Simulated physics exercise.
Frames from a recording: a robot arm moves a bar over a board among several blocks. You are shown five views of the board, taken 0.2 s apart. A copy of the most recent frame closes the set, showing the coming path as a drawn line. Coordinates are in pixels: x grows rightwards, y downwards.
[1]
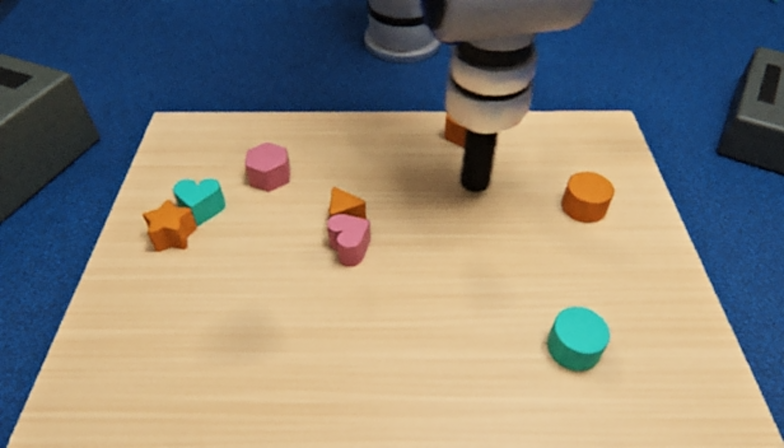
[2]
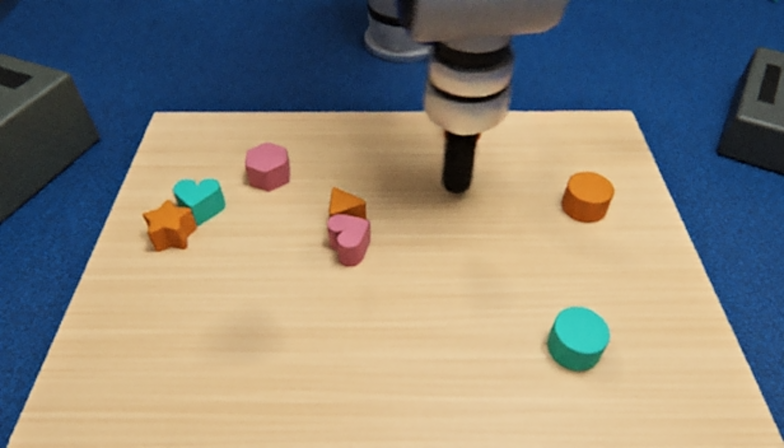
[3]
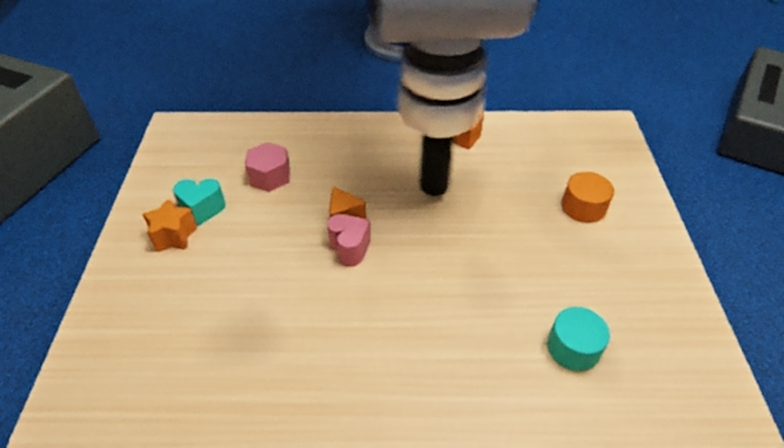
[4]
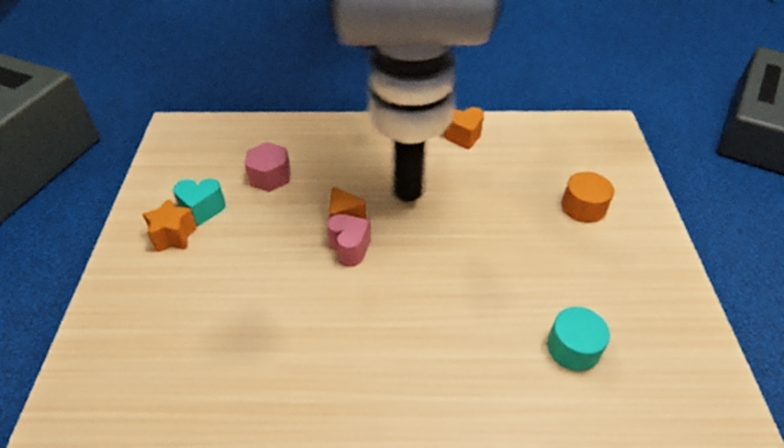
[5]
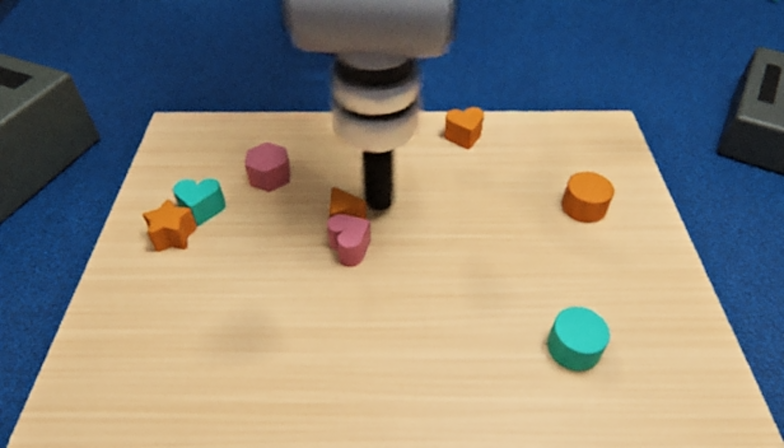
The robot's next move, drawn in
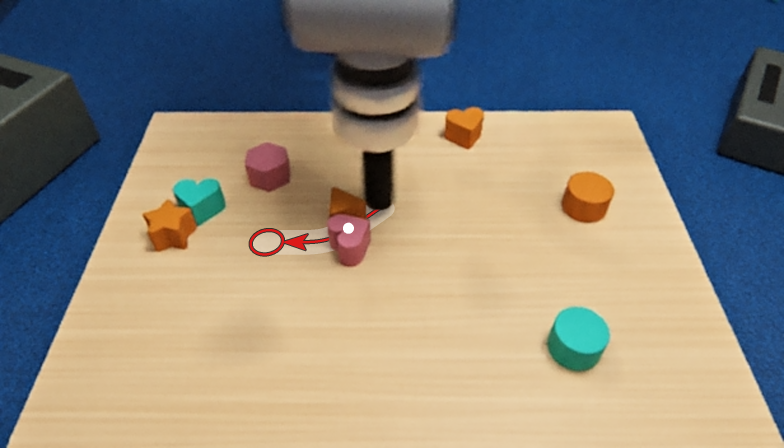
A robot arm holds a black bar over a pale wooden board on a blue surface, seen from above at an angle. An orange star, teal heart and pink hexagon sit at left, an orange triangle touches a pink heart near the middle, and orange and teal round blocks stand at right. The bar glides left, uncovering an orange heart behind, while the blocks and camera stay still.
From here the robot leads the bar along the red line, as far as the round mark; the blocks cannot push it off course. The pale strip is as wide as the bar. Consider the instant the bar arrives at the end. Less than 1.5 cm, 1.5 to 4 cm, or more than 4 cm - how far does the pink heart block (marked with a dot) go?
Travels 1.5 to 4 cm.
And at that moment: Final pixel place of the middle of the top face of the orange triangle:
For the centre of its top, I'd go with (256, 202).
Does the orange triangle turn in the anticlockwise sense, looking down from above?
No.
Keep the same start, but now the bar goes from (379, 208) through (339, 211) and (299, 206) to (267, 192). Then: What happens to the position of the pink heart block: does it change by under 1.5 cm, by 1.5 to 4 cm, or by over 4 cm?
Answer: Less than 1.5 cm.
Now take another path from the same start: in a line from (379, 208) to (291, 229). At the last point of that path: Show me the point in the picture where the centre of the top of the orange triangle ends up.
I'd say the orange triangle ends with its top centre at (268, 227).
Path on the board, from (379, 208) via (349, 229) and (310, 242), ending at (267, 242); the dot is on the pink heart block.
The first path, step by step. One third of the way, bar (348, 222); orange triangle (318, 209), turned 55° clockwise; pink heart block (343, 235), turned 25° anticlockwise.
Two thirds of the way, bar (308, 235); orange triangle (283, 211), turned 100° clockwise; pink heart block (339, 243), turned 40° anticlockwise.
At the end, bar (265, 235); turquoise heart block in place; orange triangle (256, 202), turned 130° clockwise; pink heart block (339, 243), turned 40° anticlockwise.
